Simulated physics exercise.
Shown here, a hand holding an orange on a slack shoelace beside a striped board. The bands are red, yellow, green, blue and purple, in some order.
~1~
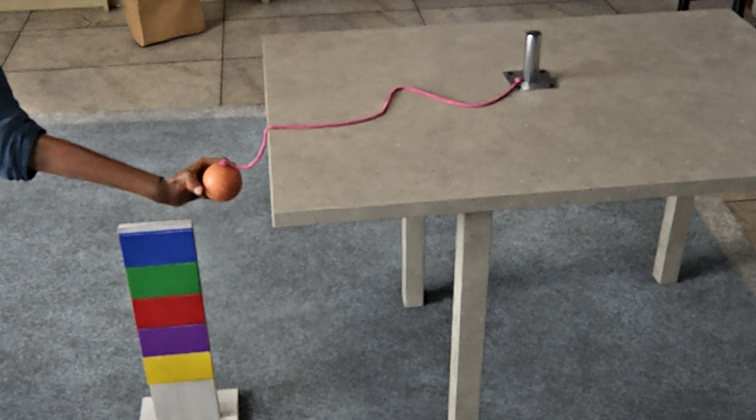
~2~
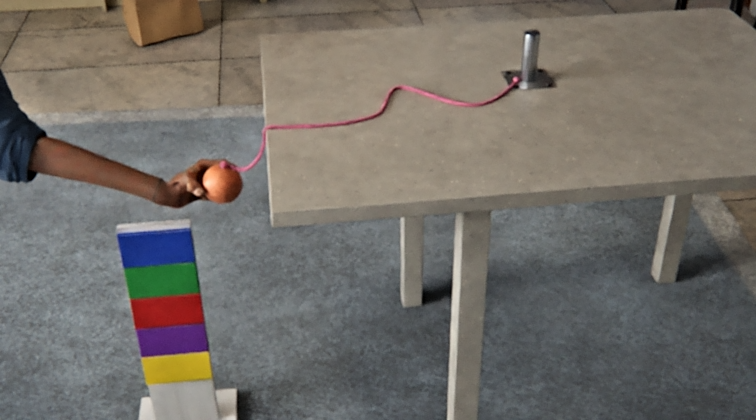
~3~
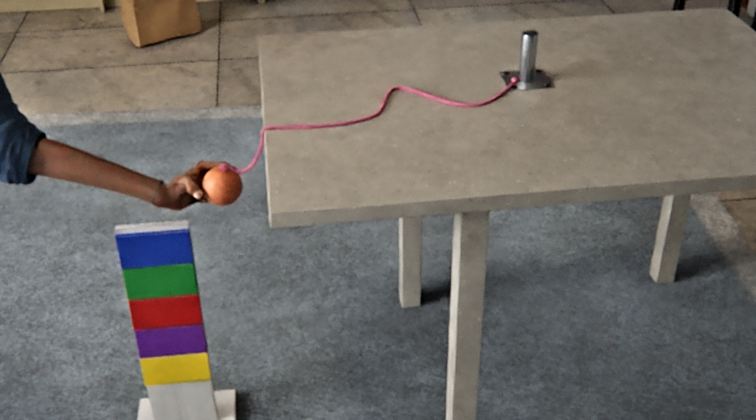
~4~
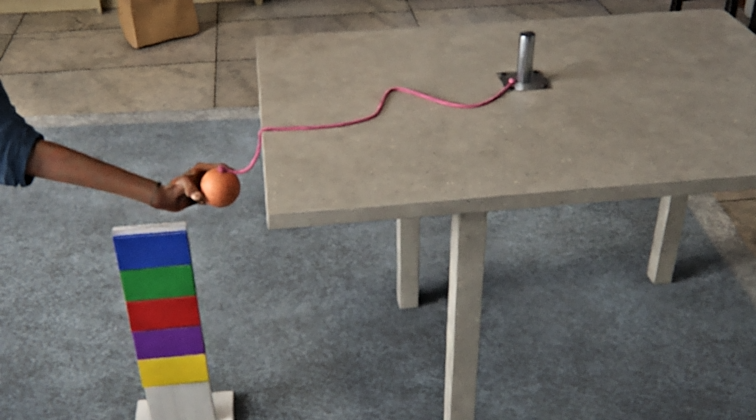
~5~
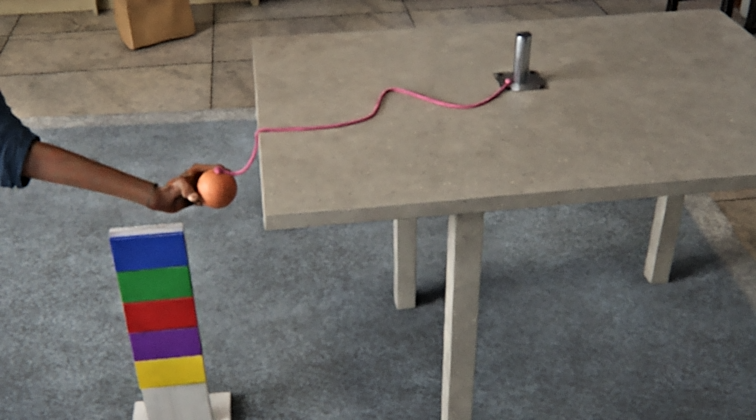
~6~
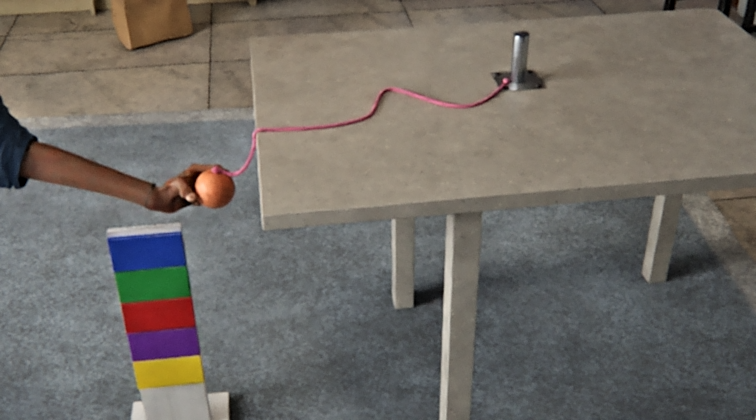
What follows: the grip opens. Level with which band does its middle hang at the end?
The green one.
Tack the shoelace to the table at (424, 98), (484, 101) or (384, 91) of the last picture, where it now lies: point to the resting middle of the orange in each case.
Near (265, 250), (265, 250) and (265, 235).
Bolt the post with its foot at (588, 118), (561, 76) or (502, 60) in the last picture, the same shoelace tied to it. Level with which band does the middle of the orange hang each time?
In that order: Blue; blue; green.
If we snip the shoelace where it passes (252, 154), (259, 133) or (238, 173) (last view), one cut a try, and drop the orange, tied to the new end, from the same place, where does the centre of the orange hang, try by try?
Near (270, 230), (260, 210) and (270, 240).
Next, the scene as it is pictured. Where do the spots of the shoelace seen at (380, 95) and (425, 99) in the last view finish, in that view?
At (339, 108), then (396, 99).
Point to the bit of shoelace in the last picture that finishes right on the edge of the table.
It lies at about (336, 125).
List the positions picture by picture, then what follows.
In the first picture, orange (223, 182); blue (158, 250); green (164, 282); red (169, 312); purple (174, 341); yellow (179, 369).
In the second picture, orange (223, 184); shoelace through (503, 94) (446, 100) (389, 96) (352, 122) (271, 128).
In the third picture, orange (222, 186).
In the fourth picture, orange (220, 188); shoelace through (499, 95) (441, 102) (384, 97) (348, 124) (267, 130).
In the fifth picture, orange (217, 189).
In the sixth picture, orange (215, 189); shoelace through (493, 95) (436, 102) (379, 98) (343, 124) (261, 131).
Soon after, orange near (230, 278); level with green.
Then, orange near (292, 256); level with green.
Further on, orange near (255, 270); level with green.
At rest, orange near (266, 269); level with green. The shoelace holds its middle at green.
